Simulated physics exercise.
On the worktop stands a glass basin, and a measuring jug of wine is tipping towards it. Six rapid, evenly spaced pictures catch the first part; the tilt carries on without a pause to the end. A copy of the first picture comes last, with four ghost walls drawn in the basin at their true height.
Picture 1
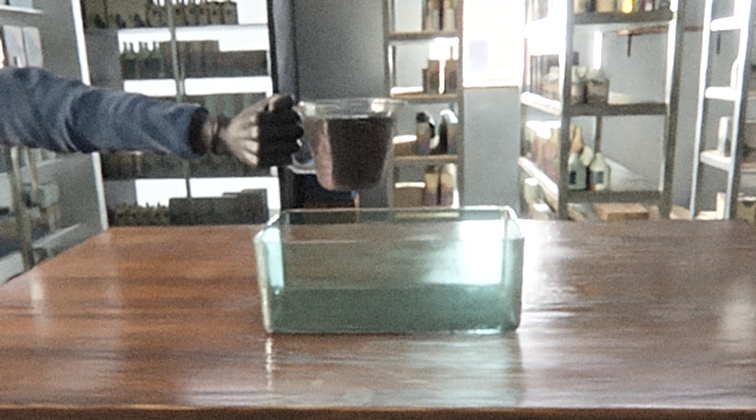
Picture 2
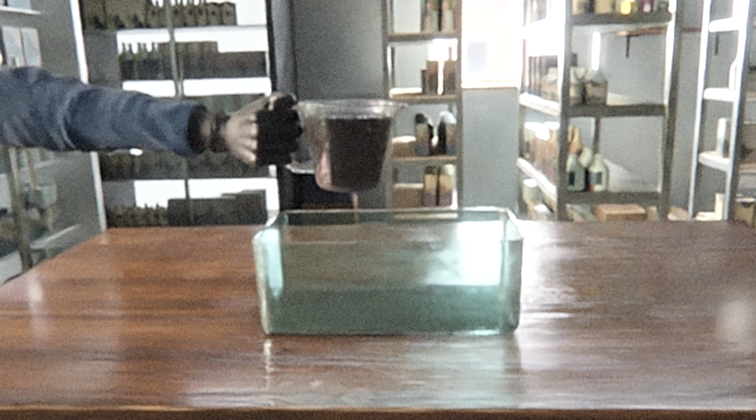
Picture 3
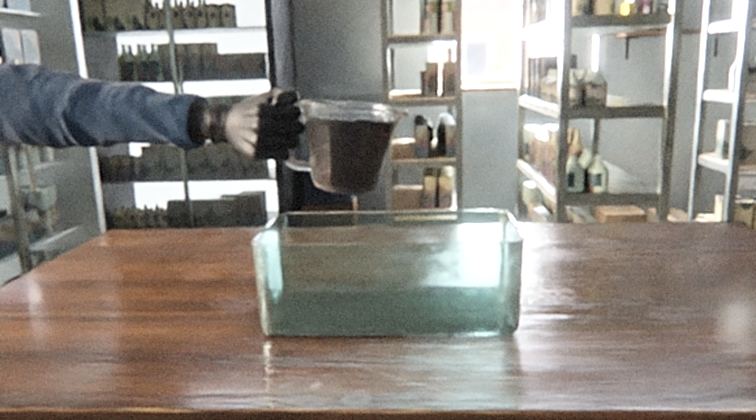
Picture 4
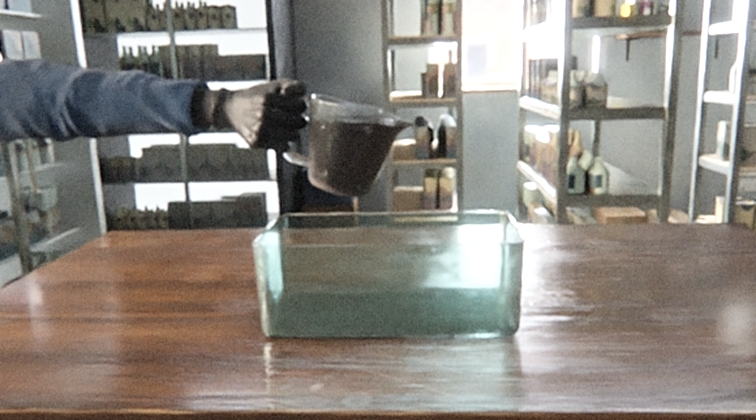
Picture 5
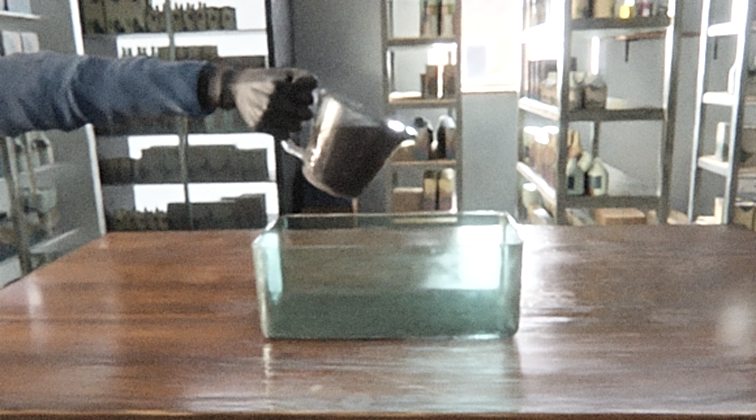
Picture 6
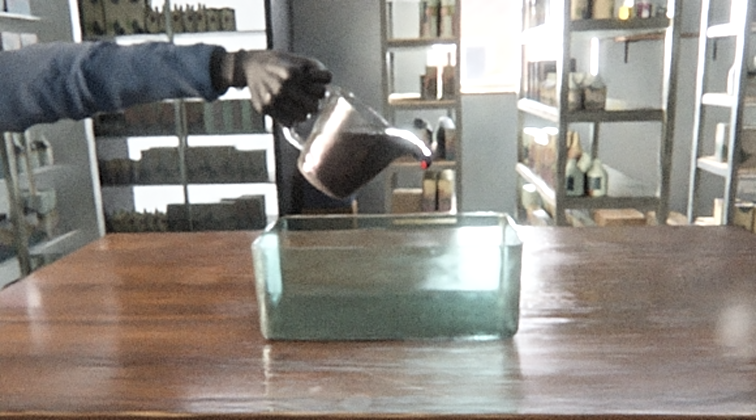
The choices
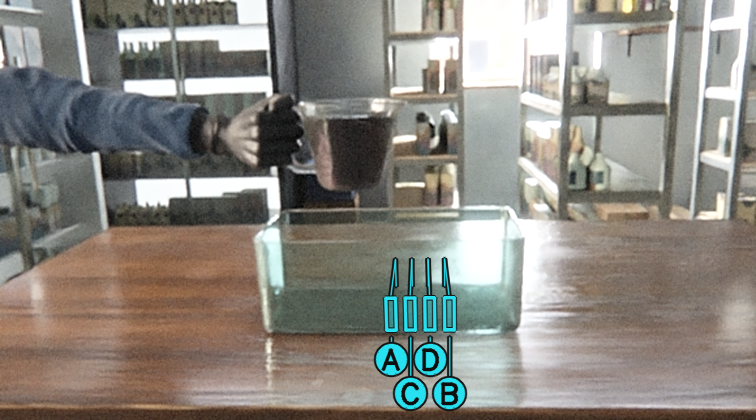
A gloved hand in a blue sleeve, reaching in from the left, holds a clear jug of dark red wine above a greenish glass basin on a glossy brown wooden worktop. The steady, level view faces the worktop, with shelves of bottles and boxes behind it. The jug starts upright, then tilts steadily to the right until wine reaches over its lip.
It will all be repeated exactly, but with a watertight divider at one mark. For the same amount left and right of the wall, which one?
It is B.
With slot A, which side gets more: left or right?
The right side.
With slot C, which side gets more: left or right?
The right one.
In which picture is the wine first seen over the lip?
Picture 5.
On the marked copy, A at (391, 337); B at (449, 337); C at (410, 337); D at (430, 337).
For slot A, about 3 % ends left of the wall and 96 % right of it.
For slot B, about 51 % ends left of the wall and 48 % right of it.
For slot C, about 5 % ends left of the wall and 94 % right of it.
For slot D, about 15 % ends left of the wall and 84 % right of it.
